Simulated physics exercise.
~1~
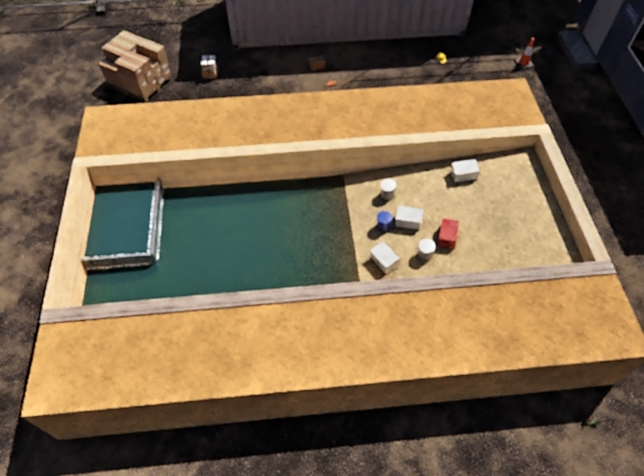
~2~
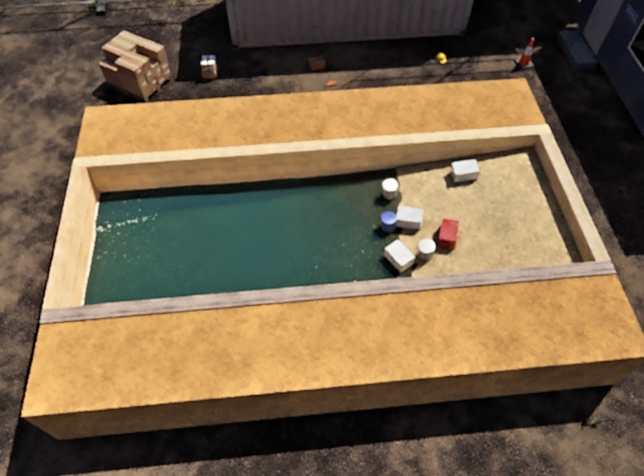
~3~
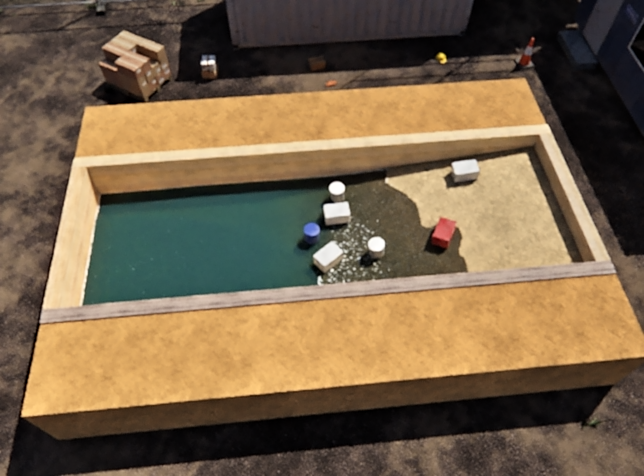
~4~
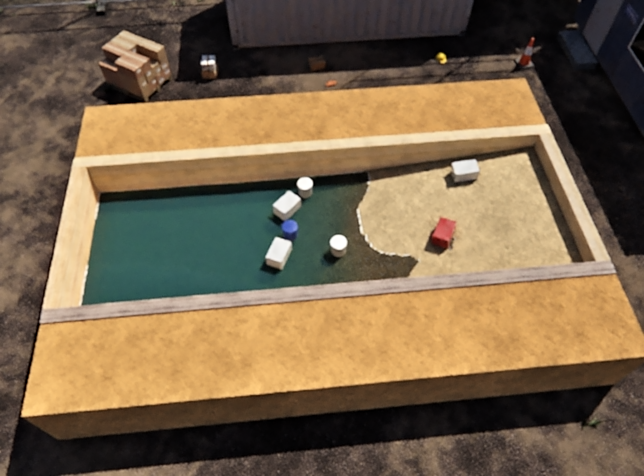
Water held behind a barrier at the left of a walled trough surges right as a wave, reaches the crates and pails on the sand, then draws back, carrying the blue pail and several white objects left, where they end up floating while the red crate stays aground.
